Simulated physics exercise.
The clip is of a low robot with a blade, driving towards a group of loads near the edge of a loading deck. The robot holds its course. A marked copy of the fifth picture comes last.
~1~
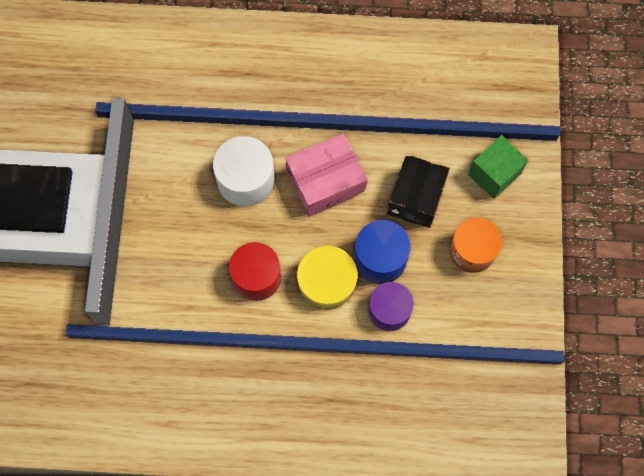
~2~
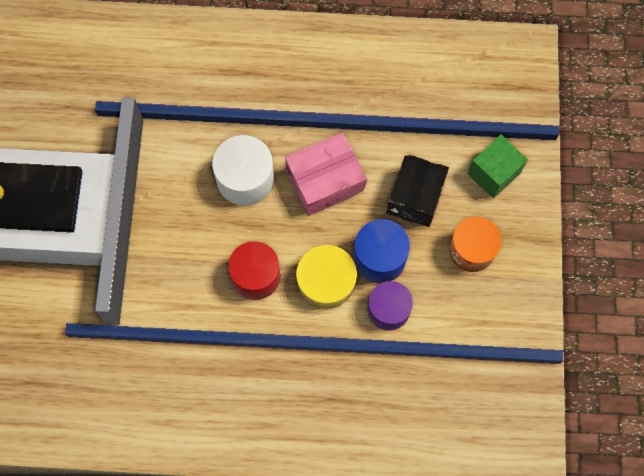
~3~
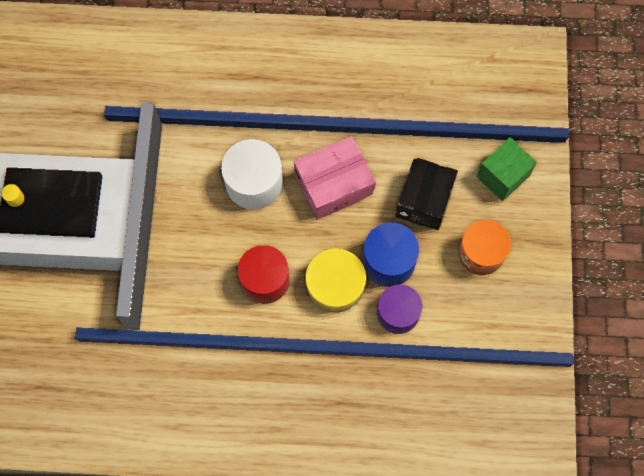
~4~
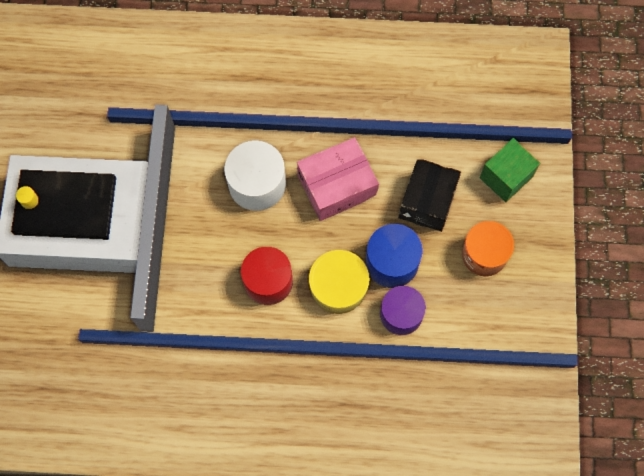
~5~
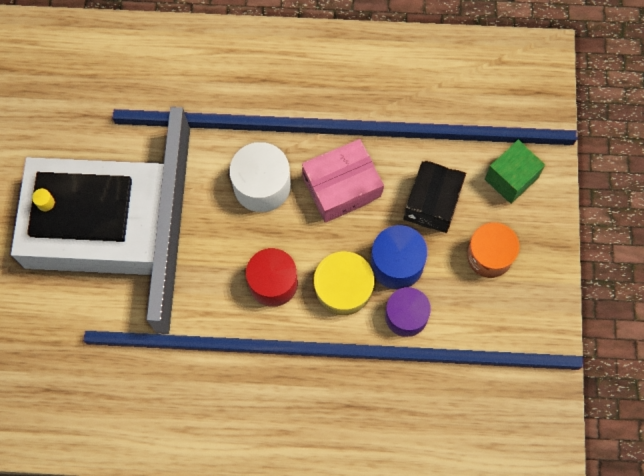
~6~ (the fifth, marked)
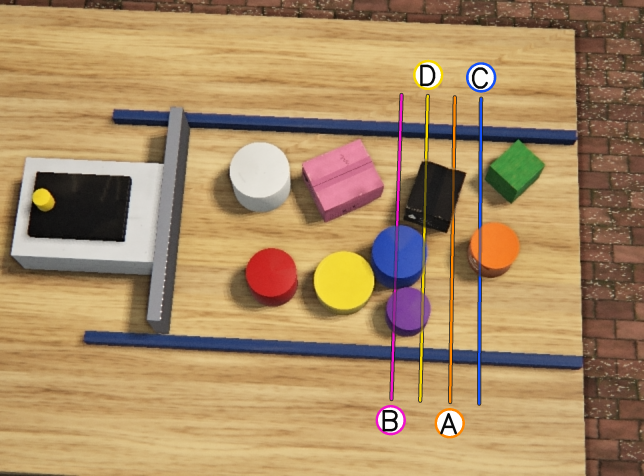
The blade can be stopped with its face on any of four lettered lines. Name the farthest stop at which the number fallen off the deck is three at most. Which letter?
Stop at C.
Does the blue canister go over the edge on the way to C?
No.
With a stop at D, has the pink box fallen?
By then, no.
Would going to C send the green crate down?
By then, yes.
On the copy, A at (453, 242); B at (397, 240); C at (480, 244); D at (424, 241).
On C. First, robot (202, 212); blue canister (410, 255); white canister (321, 173).
Then, robot (315, 217); green crate (550, 171); black box (541, 217).
Finally, robot (402, 221); black box over the edge; green crate over the edge; three fallen.
By contrast, A is within the limit but short; B is within the limit but short; D is within the limit but short.
